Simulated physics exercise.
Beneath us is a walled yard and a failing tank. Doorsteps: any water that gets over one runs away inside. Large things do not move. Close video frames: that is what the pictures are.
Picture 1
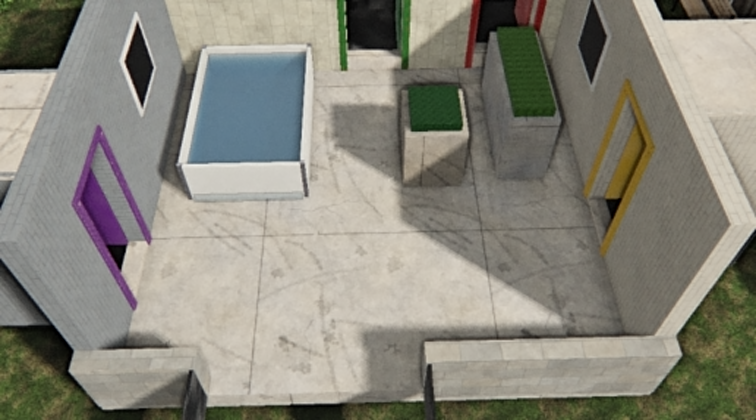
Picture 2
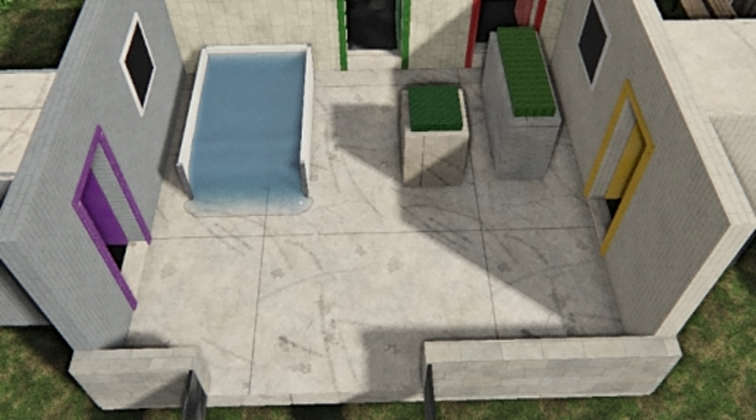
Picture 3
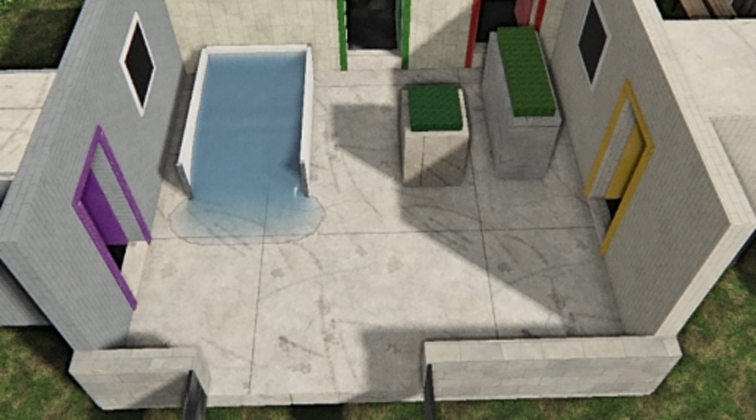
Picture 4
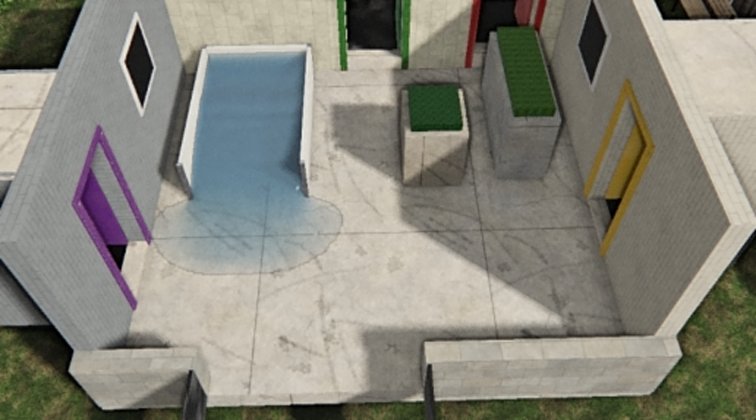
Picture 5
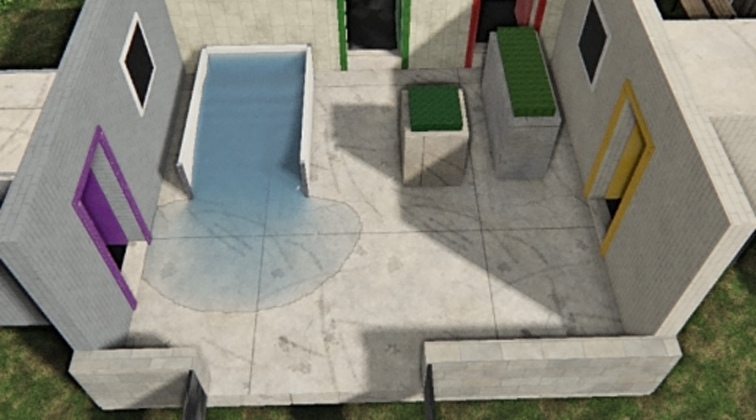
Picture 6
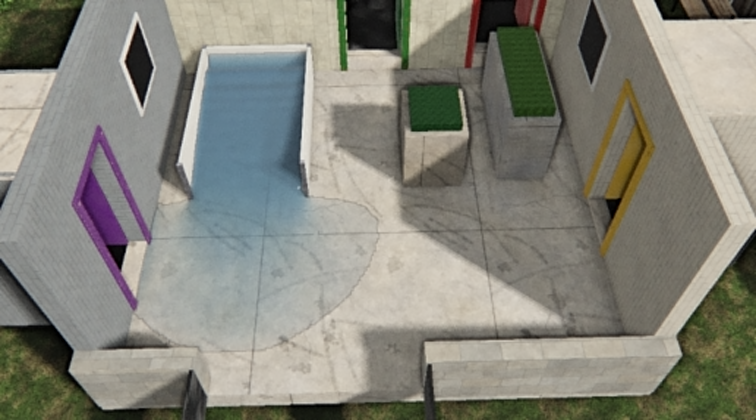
A walled concrete yard edged with grass is seen from high above by a still camera. A white-sided tank of blue water stands at the upper left, with a purple door left, a yellow one right, green and red doorways behind, and two green-topped blocks between. The tank's near side opens, and water pours onto the pale floor, spreading toward the low front walls in a widening, rounded sheet.
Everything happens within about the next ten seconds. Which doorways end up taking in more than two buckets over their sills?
The green door takes in two or fewer, the purple door takes in more than two, the yellow door takes in two or fewer, the red door takes in two or fewer.
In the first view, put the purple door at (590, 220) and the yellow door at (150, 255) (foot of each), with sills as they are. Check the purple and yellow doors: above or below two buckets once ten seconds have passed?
Result - purple door: Remains below the limit; yellow door: Crosses the limit.
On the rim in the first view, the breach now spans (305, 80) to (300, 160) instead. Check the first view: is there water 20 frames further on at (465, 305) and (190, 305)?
In turn: Under water, clear.
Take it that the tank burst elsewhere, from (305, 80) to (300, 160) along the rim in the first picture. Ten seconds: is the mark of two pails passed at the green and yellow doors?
Here the green door keeps within bounds, and the yellow door gets too much.
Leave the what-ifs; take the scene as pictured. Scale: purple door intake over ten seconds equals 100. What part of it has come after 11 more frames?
Share by then: About 20 in a hundred.
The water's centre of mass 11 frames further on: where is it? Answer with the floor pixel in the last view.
My reading is close to (243, 216).
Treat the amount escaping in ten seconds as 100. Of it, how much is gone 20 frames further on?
Roughly 55 %.
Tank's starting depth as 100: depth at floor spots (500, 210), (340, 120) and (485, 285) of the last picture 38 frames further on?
Estimated readings in sequence: 0, 0, 4 percent.
A moment on, water covers 30 % of the floor; the green door not reached, the purple door wet at the sill, nothing in, the yellow door not reached, the red door not reached.
Next, water covers 35 % of the floor; the green door not reached, the purple door under two buckets in, the yellow door not reached, the red door not reached.
Then, water covers 40 % of the floor; the green door not reached, the purple door over two buckets in, the yellow door not reached, the red door not reached.
Later, water covers 55 % of the floor; the green door not reached, the purple door over two buckets in, the yellow door wet at the sill, nothing in, the red door not reached.
In the end, water covers 75 % of the floor; the green door wet at the sill, nothing in, the purple door far over two buckets in, the yellow door wet at the sill, nothing in, the red door wet at the sill, nothing in.
